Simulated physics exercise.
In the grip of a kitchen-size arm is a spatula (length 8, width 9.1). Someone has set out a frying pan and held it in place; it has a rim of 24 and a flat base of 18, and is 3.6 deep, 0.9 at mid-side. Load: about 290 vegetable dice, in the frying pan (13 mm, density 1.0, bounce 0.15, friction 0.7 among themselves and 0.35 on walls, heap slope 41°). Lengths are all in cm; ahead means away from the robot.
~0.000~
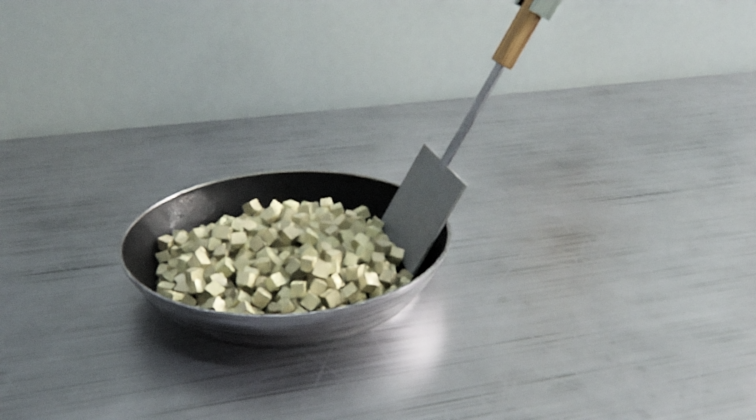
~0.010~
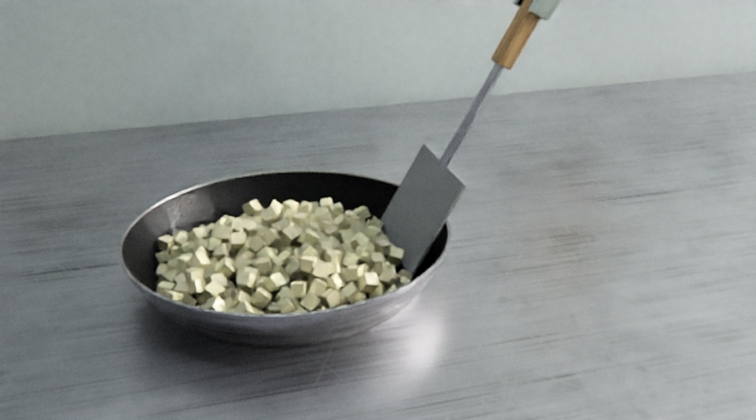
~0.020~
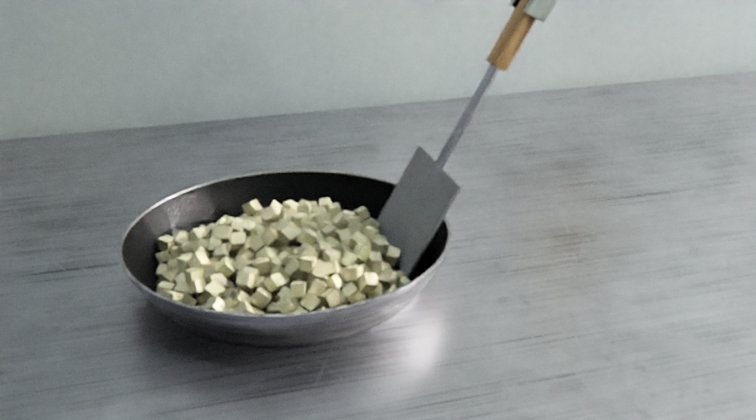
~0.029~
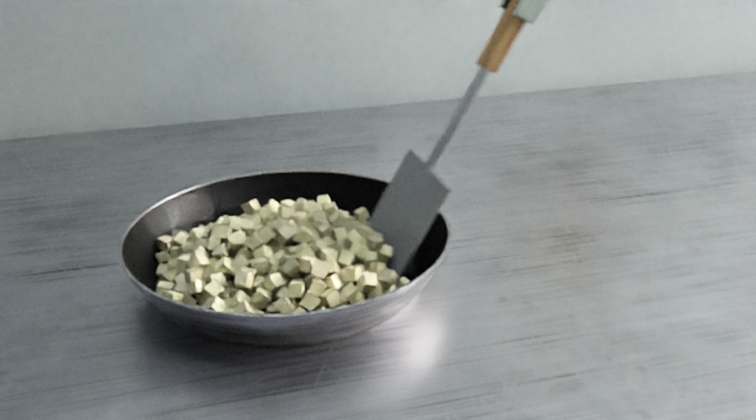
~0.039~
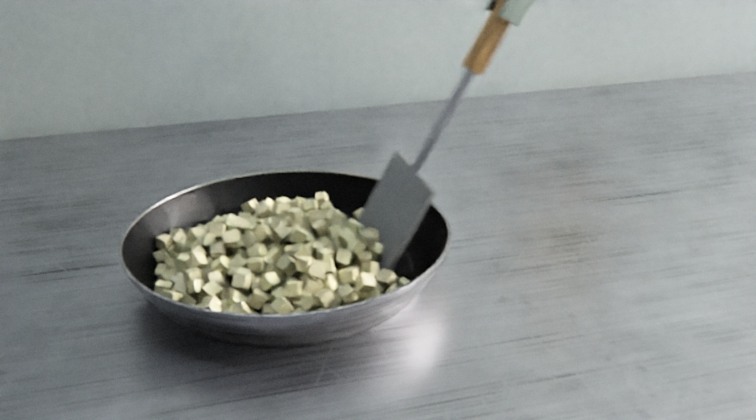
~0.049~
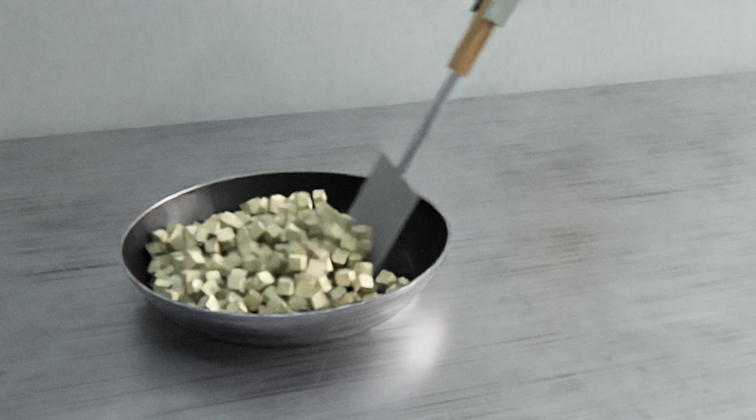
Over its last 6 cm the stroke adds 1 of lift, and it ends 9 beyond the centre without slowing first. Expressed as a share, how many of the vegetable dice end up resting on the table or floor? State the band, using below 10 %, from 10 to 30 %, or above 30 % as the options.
It falls above 30 %.
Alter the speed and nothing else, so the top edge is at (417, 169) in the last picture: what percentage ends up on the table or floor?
Expect some 50 per cent there.
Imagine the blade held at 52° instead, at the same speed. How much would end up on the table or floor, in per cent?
Around 55 in a hundred.
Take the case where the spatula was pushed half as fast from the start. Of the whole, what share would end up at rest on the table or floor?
About 45 in a hundred.
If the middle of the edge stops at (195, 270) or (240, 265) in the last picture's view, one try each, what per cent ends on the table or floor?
Close to 40 and close to 20 per cent, respectively.
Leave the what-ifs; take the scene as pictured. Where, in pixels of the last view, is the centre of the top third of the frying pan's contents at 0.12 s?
(192, 235).
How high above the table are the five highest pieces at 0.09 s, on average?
I'd put them at about 5 centimetres above the table.
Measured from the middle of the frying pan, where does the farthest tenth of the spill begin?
40 cm.
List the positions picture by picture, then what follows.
The first frame shows spatula top edge at (445, 163), sloping 60°; upper third of the load around (301, 247), from x 165 to 405, top at y 205; 290 in the frying pan.
The second frame shows spatula top edge at (444, 163), sloping 60°; upper third of the load around (301, 246), from x 165 to 405, top at y 205.
The third frame shows spatula top edge at (439, 165), sloping 60°; upper third of the load around (301, 246), from x 165 to 405, top at y 205.
The fourth frame shows spatula top edge at (429, 167), sloping 60°; upper third of the load around (298, 244), from x 165 to 405, top at y 205.
The fifth frame shows spatula top edge at (415, 170), sloping 60°; upper third of the load around (294, 241), from x 160 to 405, top at y 200.
The sixth frame shows spatula top edge at (400, 172), sloping 60°; upper third of the load around (290, 239), from x 155 to 400, top at y 200; 290 in the frying pan.
After 0.09 s, sloping 60°, highest piece 6 above the table; 290 in the frying pan.
After 0.12 s, sloping 60°, highest piece 7 above the table; 289 in the frying pan, 1 on the blade or in flight.
After 0.34 s, sloping 60°, highest piece 15 above the table; 120 in the frying pan, 53 on the table or floor, 117 on the blade or in flight.
After 1.39 s, sloping 60°, highest piece 3 above the table; 170 on the table or floor, 120 in the frying pan.
At rest, 170 on the table or floor, 120 in the frying pan. That is 59 % on the table or floor.
